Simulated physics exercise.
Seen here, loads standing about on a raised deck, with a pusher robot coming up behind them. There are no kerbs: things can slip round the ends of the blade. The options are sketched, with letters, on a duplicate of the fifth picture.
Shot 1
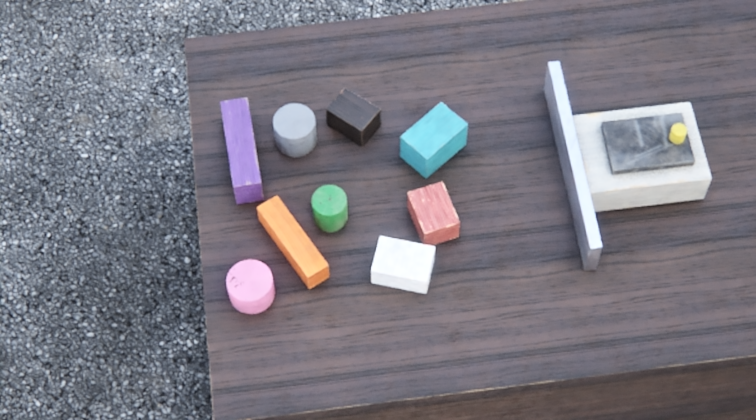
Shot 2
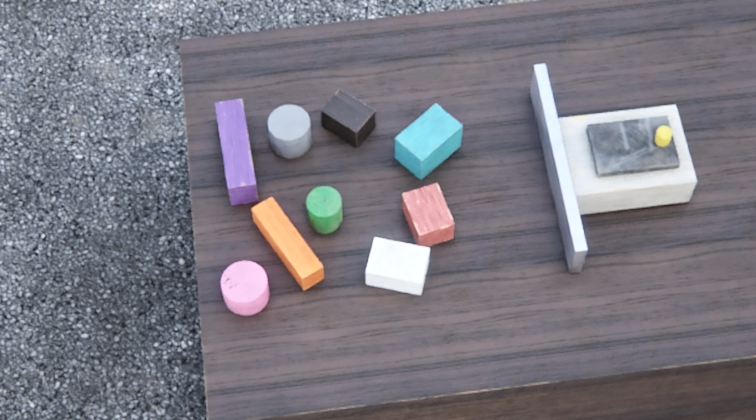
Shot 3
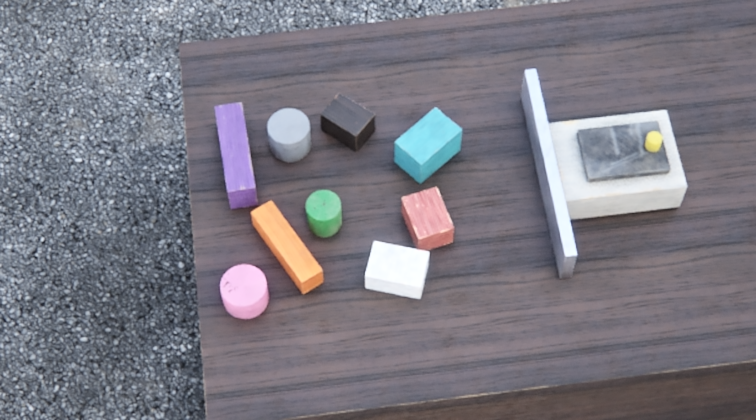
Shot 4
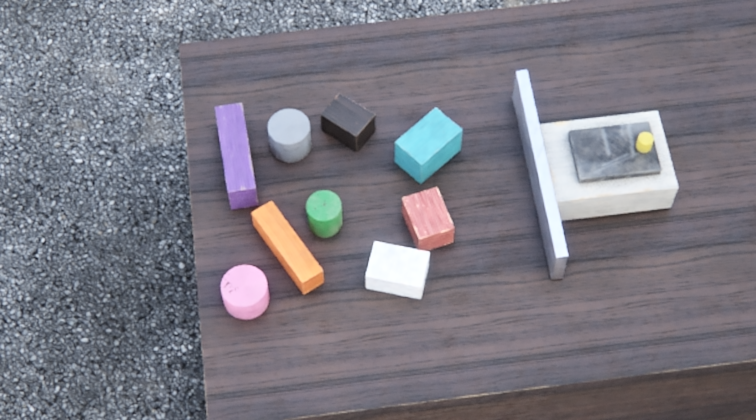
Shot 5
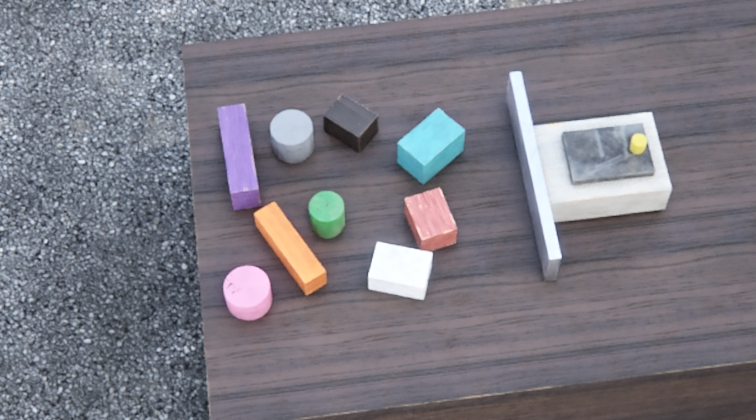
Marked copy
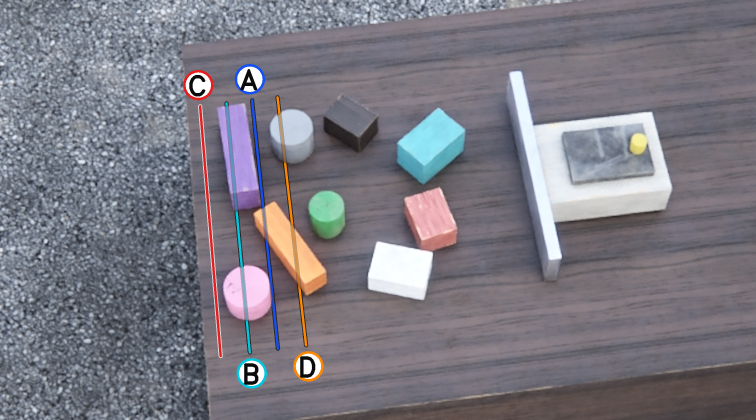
A pale machine with a long upright grey blade, a dark top panel and a small yellow knob sits at the right of a dark wood-grained deck, seen from above with speckled grey ground beyond. To its left stand purple and orange bars, grey, green and pink canisters, and black, teal, red and white crates. The machine slides steadily left toward the motionless loads, while the camera shifts slightly.
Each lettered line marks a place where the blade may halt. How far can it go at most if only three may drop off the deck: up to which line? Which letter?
Up to line A.
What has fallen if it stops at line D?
The pink canister goes over.
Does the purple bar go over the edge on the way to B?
Yes.
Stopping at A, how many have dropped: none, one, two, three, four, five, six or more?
By then, three.
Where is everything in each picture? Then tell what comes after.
In the first frame, purple bar (242, 151); black crate (354, 117); grey canister (295, 130).
In the second frame, robot (627, 146); white crate (397, 266).
In the third frame, robot (617, 151); green canister (324, 214).
In the fourth frame, robot (608, 152); pink canister (245, 293).
In the fifth frame, robot (602, 154); purple bar (240, 157); black crate (351, 123); grey canister (292, 136).
On the marked copy, A at (264, 218); B at (238, 222); C at (210, 225); D at (291, 215).
Taking A. A third of the way, robot (506, 165); turquoise crate (391, 154); red crate (417, 221).
Two thirds of the way, robot (410, 176); pink canister (244, 295); orange stick (265, 252).
When it is over, robot (335, 185); purple bar over the edge; pink canister over the edge; three fallen.
As for the rest, B drops five; C drops nine; D is within the limit but short.
